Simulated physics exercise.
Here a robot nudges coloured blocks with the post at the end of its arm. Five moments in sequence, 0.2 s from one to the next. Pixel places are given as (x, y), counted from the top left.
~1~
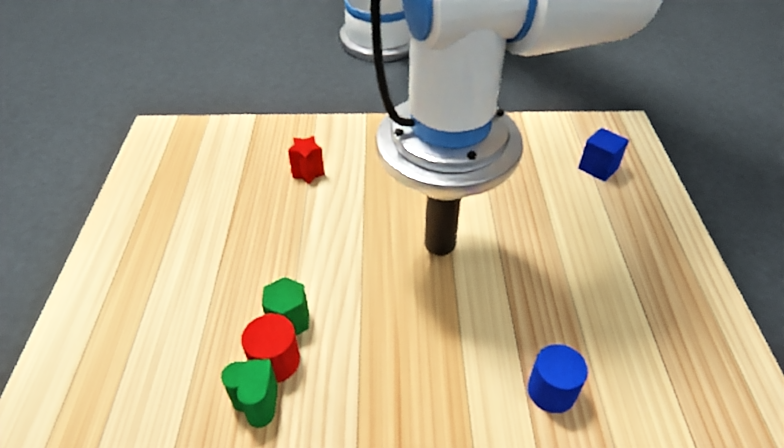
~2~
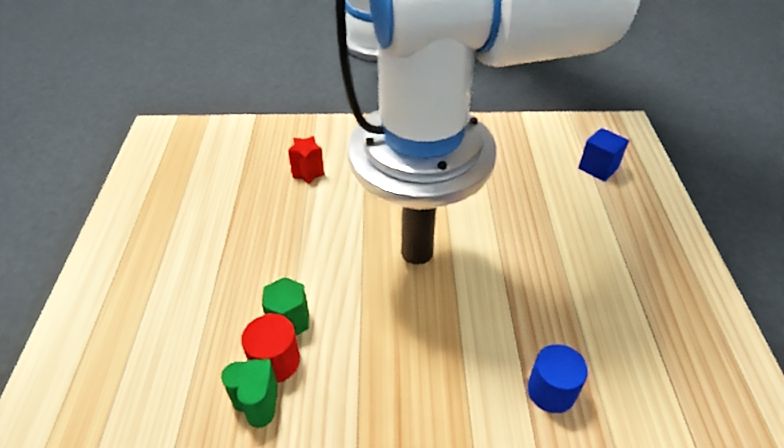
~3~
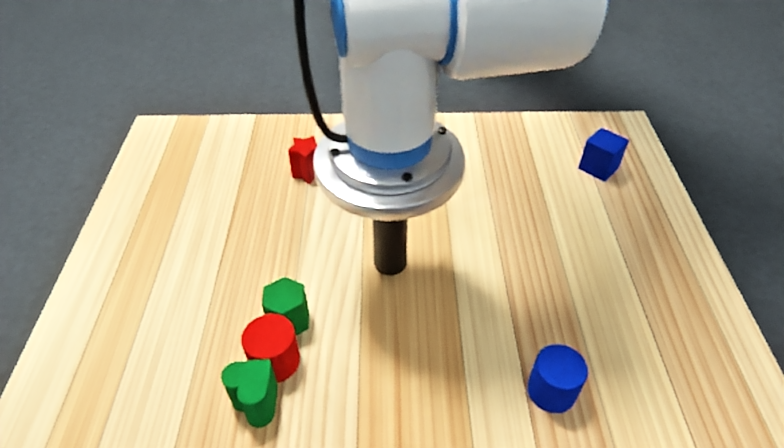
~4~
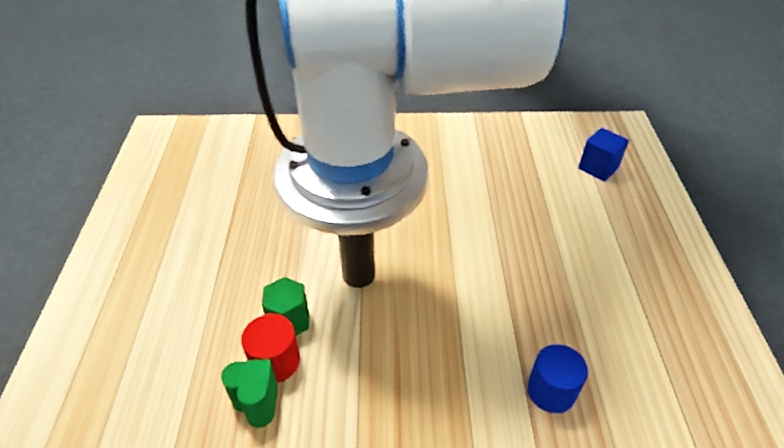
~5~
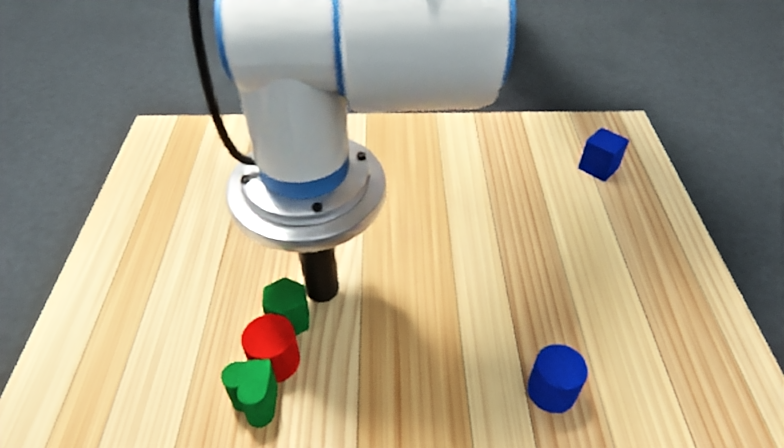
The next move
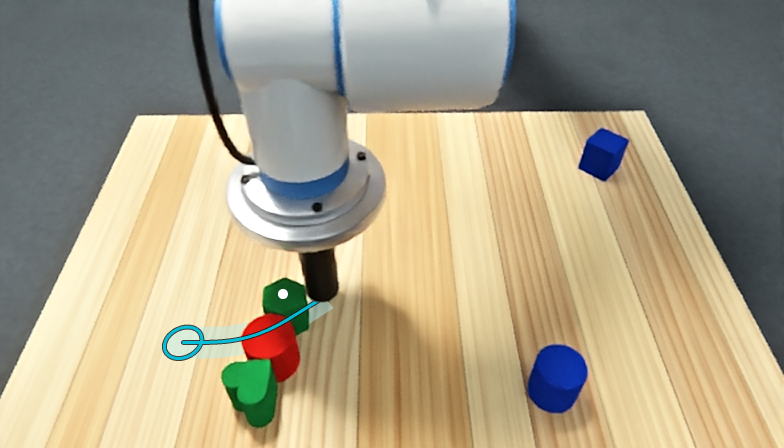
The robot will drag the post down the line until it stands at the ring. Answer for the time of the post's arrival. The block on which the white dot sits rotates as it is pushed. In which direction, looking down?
Clockwise rotation.
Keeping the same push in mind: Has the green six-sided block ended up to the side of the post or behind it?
No - that is not the case.
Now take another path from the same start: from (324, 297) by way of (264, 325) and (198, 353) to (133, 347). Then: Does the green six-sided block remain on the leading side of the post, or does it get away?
Final position: To the side or behind.
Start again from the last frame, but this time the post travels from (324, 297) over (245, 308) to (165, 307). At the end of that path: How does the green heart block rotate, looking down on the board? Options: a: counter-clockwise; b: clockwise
Answer: B.
Path on the board, from (324, 297) via (283, 322) and (234, 340), ending at (183, 342); the dot is on the green six-sided block.
What follows on the original path. One third of the way, post at (280, 315); green heart block at (245, 390), turned 15° clockwise; red round block at (255, 346); green six-sided block at (235, 309), turned 30° clockwise.
Two thirds of the way, post at (229, 332); green heart block at (245, 390), turned 15° clockwise; red round block at (255, 346); green six-sided block at (181, 324), turned 45° clockwise.
At the end, post at (179, 334); green heart block at (245, 390), turned 15° clockwise; red round block at (255, 346); green six-sided block at (128, 332), turned 30° clockwise.
